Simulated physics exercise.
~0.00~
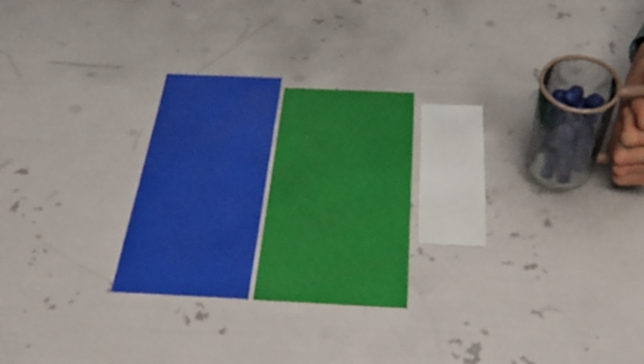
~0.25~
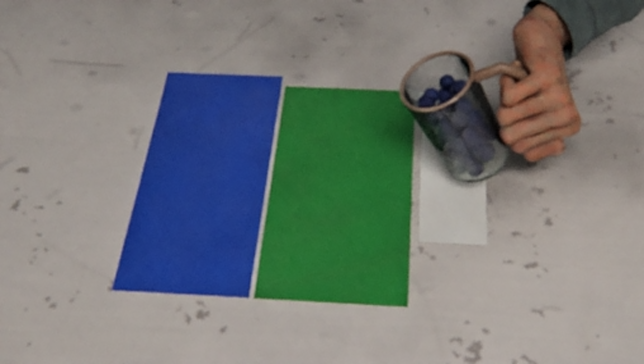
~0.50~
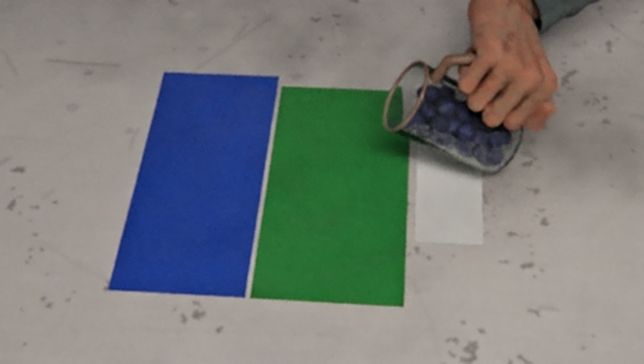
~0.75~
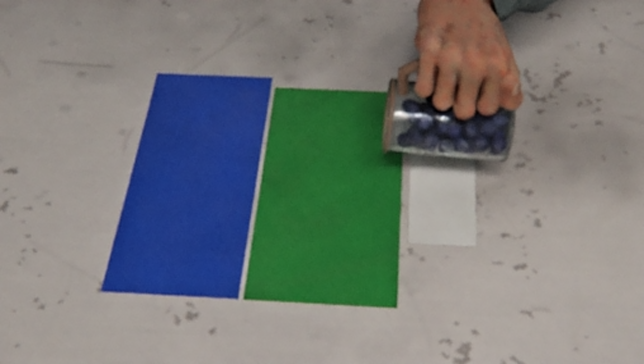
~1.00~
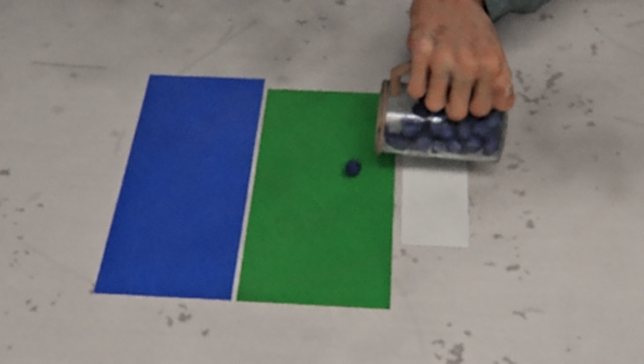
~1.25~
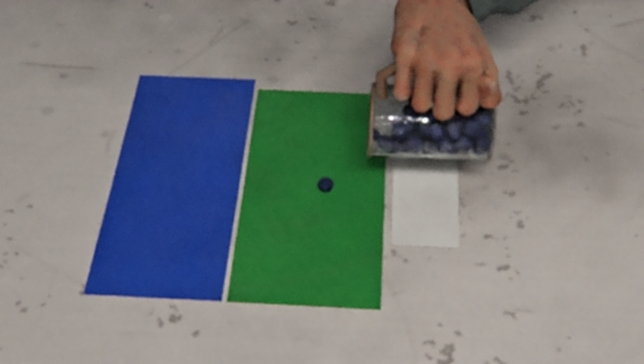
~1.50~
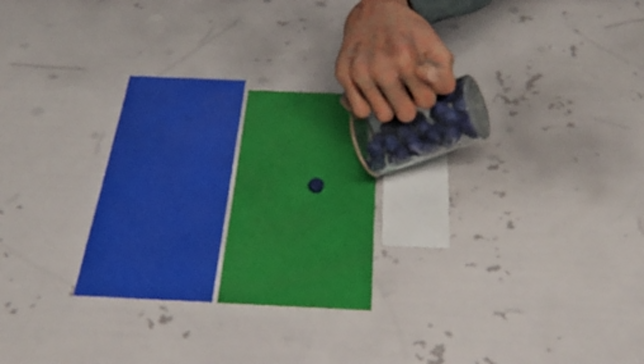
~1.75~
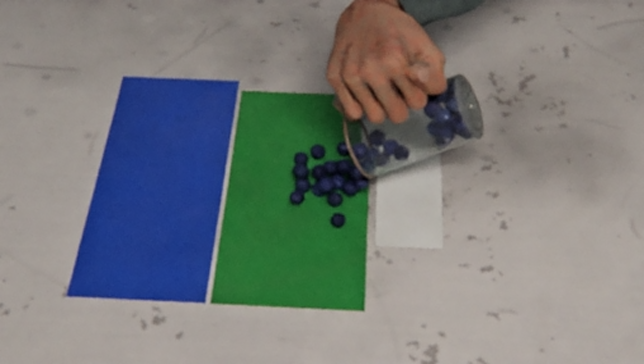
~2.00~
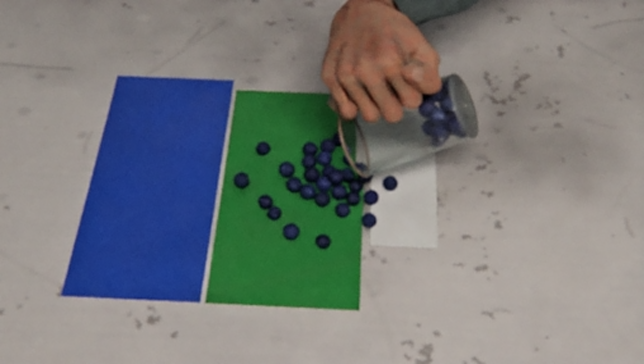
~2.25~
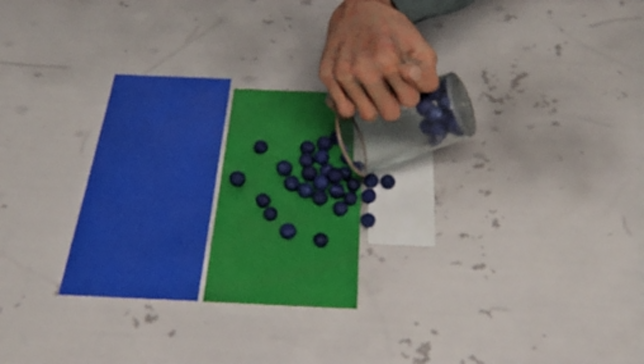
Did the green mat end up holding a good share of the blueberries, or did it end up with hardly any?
The green mat ended up holding a good share of the blueberries. Only a few reached the white mat, and none were seen on the blue mat or the bare table.
